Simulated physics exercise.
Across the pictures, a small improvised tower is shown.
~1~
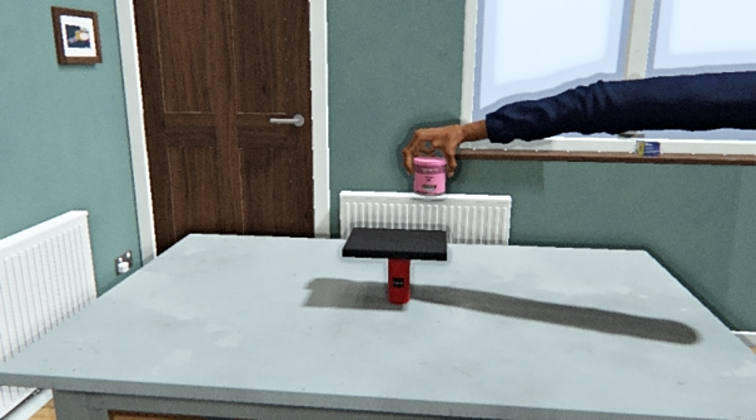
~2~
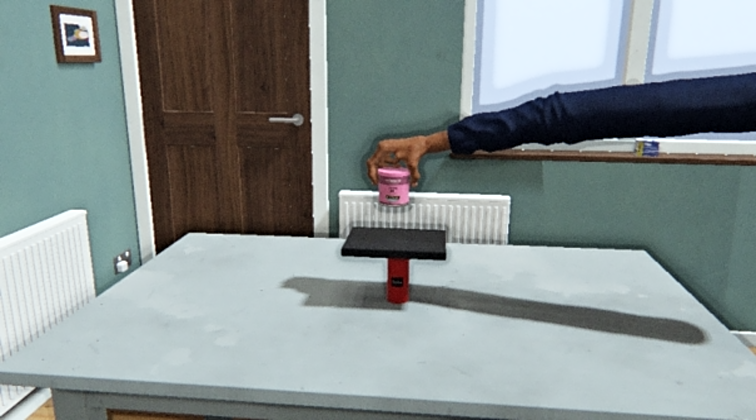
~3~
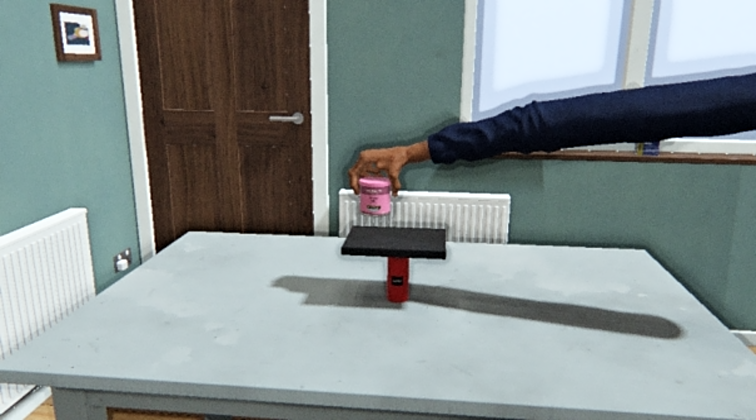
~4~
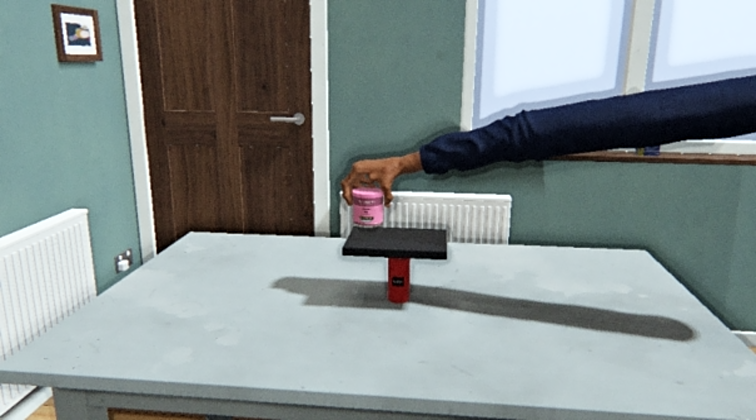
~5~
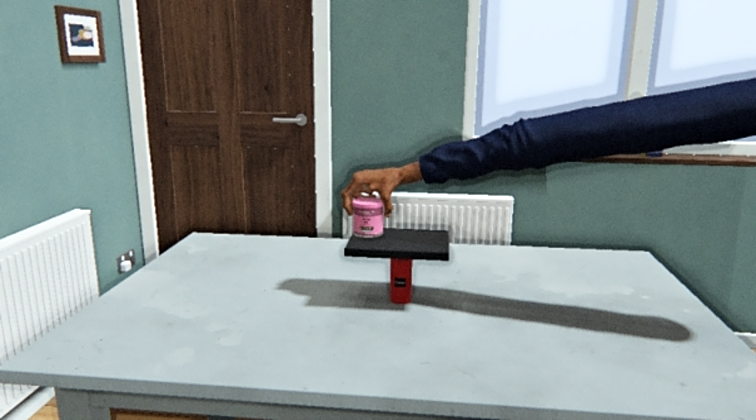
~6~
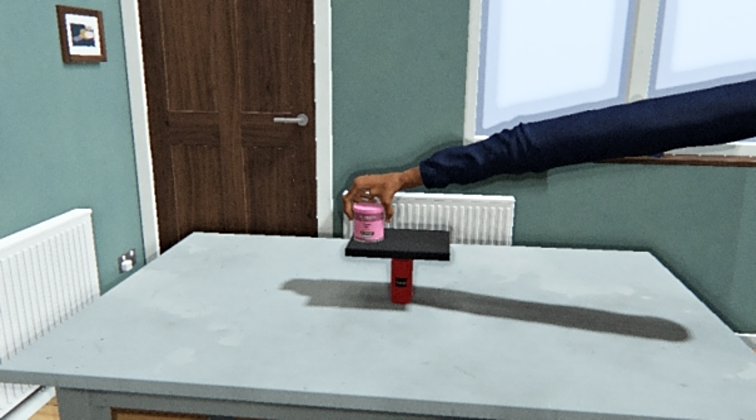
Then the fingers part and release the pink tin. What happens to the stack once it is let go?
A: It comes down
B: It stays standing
A, it comes down.
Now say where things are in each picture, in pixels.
Coming down; pink tin (430, 176); red shaker (399, 274), in the first frame.
Coming down; pink tin (394, 187); red shaker (398, 274), in the second frame.
Coming down; pink tin (375, 196); red shaker (398, 272), in the third frame.
Coming down; pink tin (368, 207); red shaker (399, 273), in the fourth frame.
Coming down; pink tin (368, 217); red shaker (401, 274), in the fifth frame.
In place under the hand; pink tin (369, 222); red shaker (402, 274), in the sixth frame.
Then, 0.40 s past the last view, pink tin now fallen; black lid rocked 68° from its first pose.
Then, 0.50 s past the last view, black lid on its side.
Then, 0.70 s past the last view, black lid now fallen.
Then, 1.30 s past the last view, things are still on the move.
Finally, fallen, pink tin and black lid; red shaker still in place. The stack comes apart.
